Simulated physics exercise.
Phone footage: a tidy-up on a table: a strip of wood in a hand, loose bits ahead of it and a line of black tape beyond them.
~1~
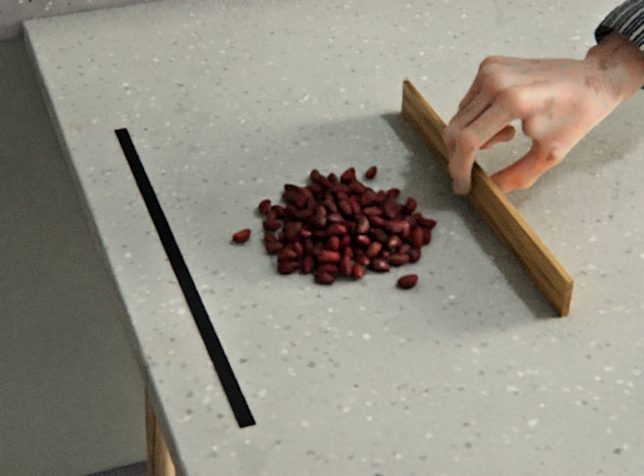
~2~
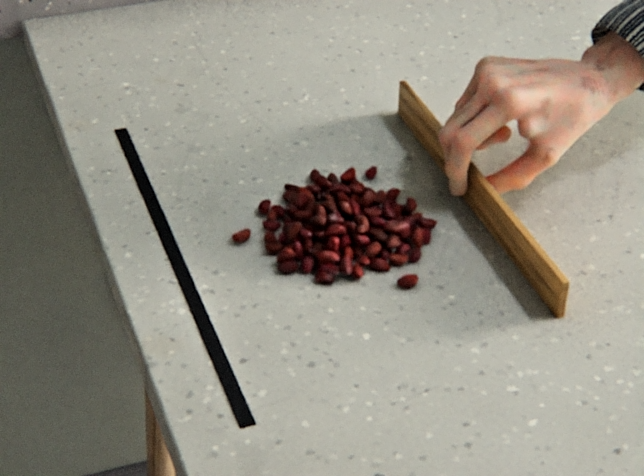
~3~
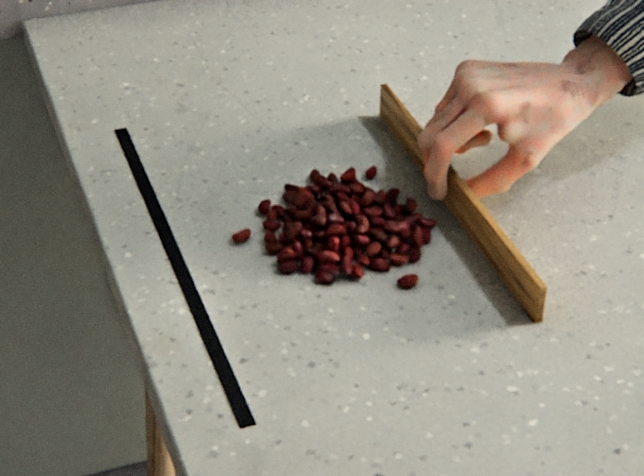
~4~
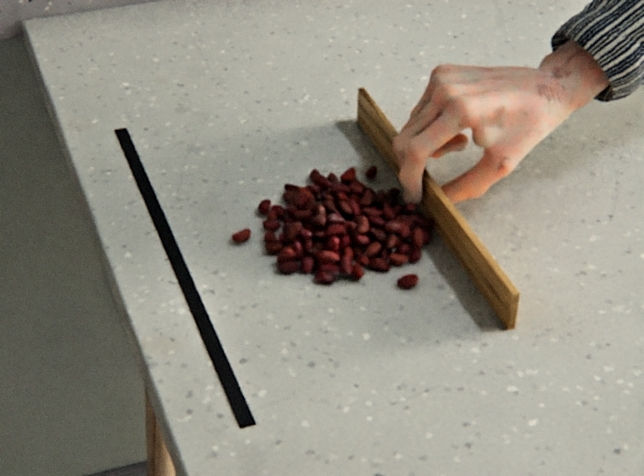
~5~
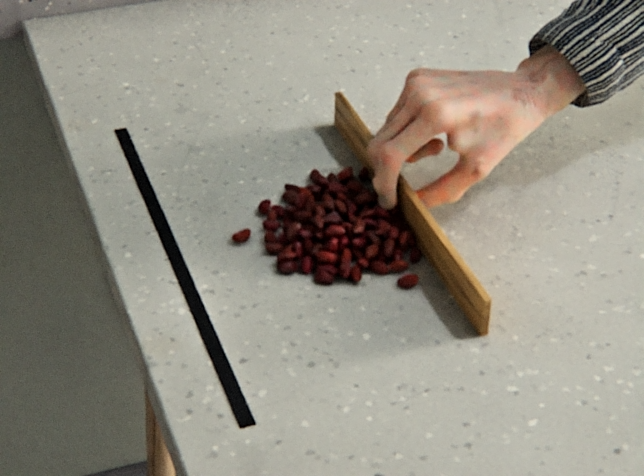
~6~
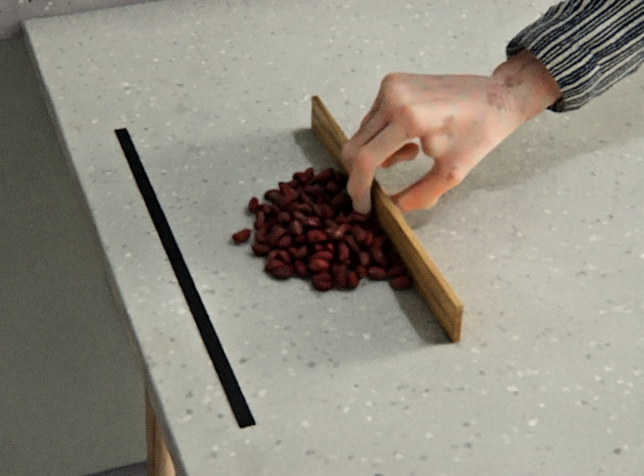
We see a hand holding a strip of wood upright on a speckled table, at rest at first, then sliding it left into a heap of kidney beans and pushing nearly all of them toward a line of black tape.
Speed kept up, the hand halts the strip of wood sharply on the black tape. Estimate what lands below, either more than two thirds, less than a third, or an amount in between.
The amount that drops tops a third without reaching two thirds.
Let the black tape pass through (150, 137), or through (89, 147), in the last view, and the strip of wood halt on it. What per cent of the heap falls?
It would be around 20 per cent the first time and around 90 per cent the second.
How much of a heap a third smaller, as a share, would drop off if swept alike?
Some 50 per cent.
Soon after the last picture, strip of wood still moving, near (272, 210); heap all on the table, its front near (165, 273).
A little later, strip of wood stopped at the black tape; heap about a third over the edge.
Later still, strip of wood stopped at the black tape; heap about half over the edge.
At rest, strip of wood stopped at the black tape; heap about half over the edge.
